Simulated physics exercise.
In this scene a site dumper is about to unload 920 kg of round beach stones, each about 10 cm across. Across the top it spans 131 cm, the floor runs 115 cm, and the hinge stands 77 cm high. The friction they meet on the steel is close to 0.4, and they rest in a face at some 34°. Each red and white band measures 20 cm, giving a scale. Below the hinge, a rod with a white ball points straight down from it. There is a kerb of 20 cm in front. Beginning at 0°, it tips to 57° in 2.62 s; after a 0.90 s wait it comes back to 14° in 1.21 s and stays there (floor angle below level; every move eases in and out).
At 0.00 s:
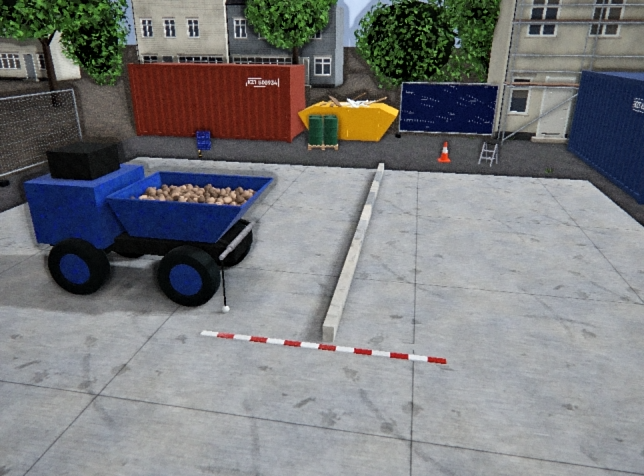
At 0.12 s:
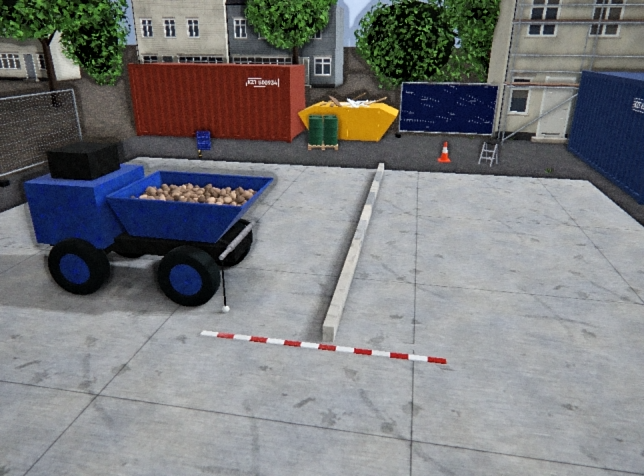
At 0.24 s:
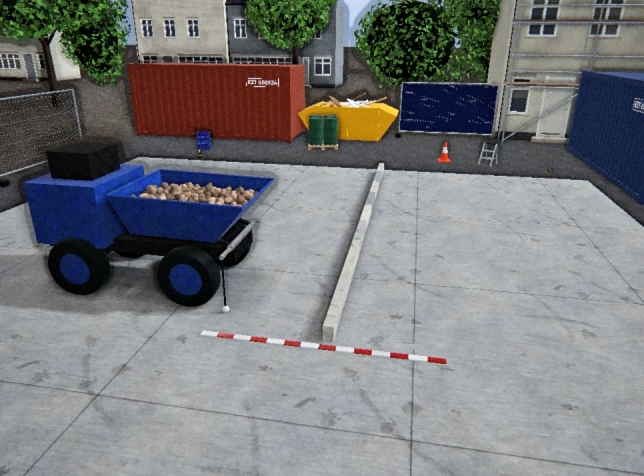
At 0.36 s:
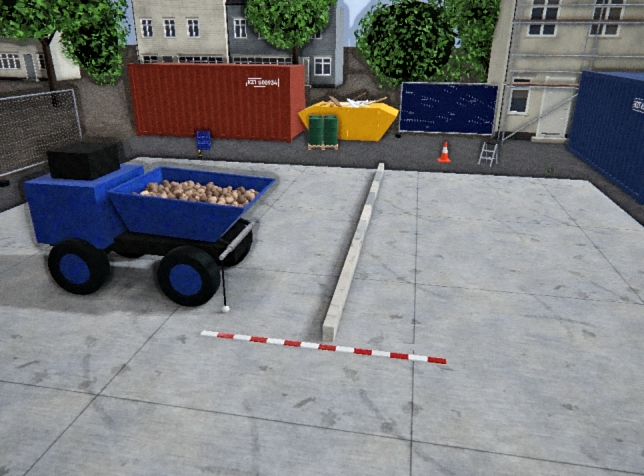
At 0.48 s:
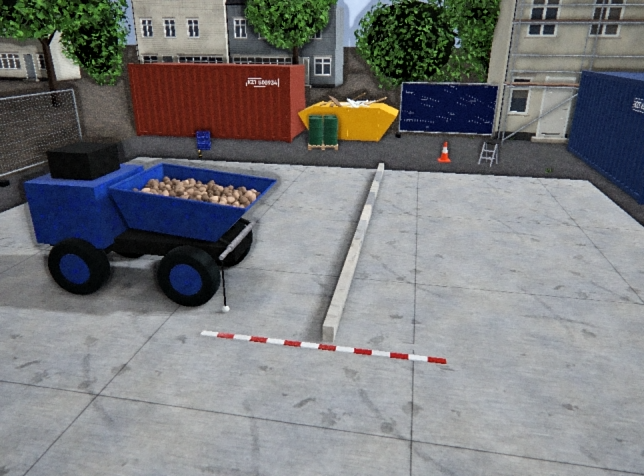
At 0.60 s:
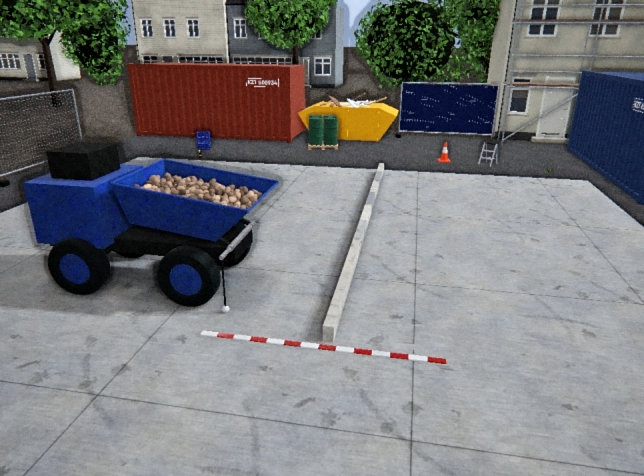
A paved concrete yard is seen from a fixed, raised viewpoint, with a red container, a yellow skip, trees and buildings along the back. On the left stands a blue dumper with black tyres and a load of brownish round stones, while a long pale kerb and a red and white striped bar lie near the middle. The dumper's skip tilts slightly down to the right, its stones shifting a little, and all else stays still.
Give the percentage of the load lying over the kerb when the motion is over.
Close to 5 in a hundred.
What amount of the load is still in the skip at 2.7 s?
Roughly 75 per cent is still inside.
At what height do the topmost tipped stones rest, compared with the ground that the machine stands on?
It rests some 36 cm higher than the ground the machine stands on.
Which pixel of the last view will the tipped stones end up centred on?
Centre estimate: Around (317, 287).
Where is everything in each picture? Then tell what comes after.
Lip at (241, 208), floor tilted 0°, highest stones at (197, 191), in the first frame.
The skip is at 0°, its lip at (242, 208); the top of the load is at (197, 190); the stones move at 0.1 m/s on average, in the second frame.
Lip at (242, 208), floor tilted 1°, highest stones at (193, 190); the stones move at 0.2 m/s on average, in the third frame.
The skip is at 3°, its lip at (244, 209); the top of the load is at (185, 188); the stones move at 0.2 m/s on average, in the fourth frame.
The skip is at 5°, its lip at (246, 210); the top of the load is at (170, 185); the stones move at 0.3 m/s on average, in the fifth frame.
Lip at (248, 211), floor tilted 8°, highest stones at (165, 181); the stones move at 0.3 m/s on average, in the sixth frame.
After 2.0 s the floor is at 48°; 100 % in the skip; the foremost stones are at (281, 217).
After 2.7 s the floor is at 57°; 74 % in the skip, 26 % on this side of the kerb; the foremost stones are at (343, 275).
After 5.2 s the floor is at 14°; 27 % in the skip, 65 % on this side of the kerb, 7 % over the kerb; the foremost stones are at (432, 307).
After 8.1 s the floor is at 14°; 27 % in the skip, 65 % on this side of the kerb, 7 % over the kerb; the foremost stones are at (432, 307).
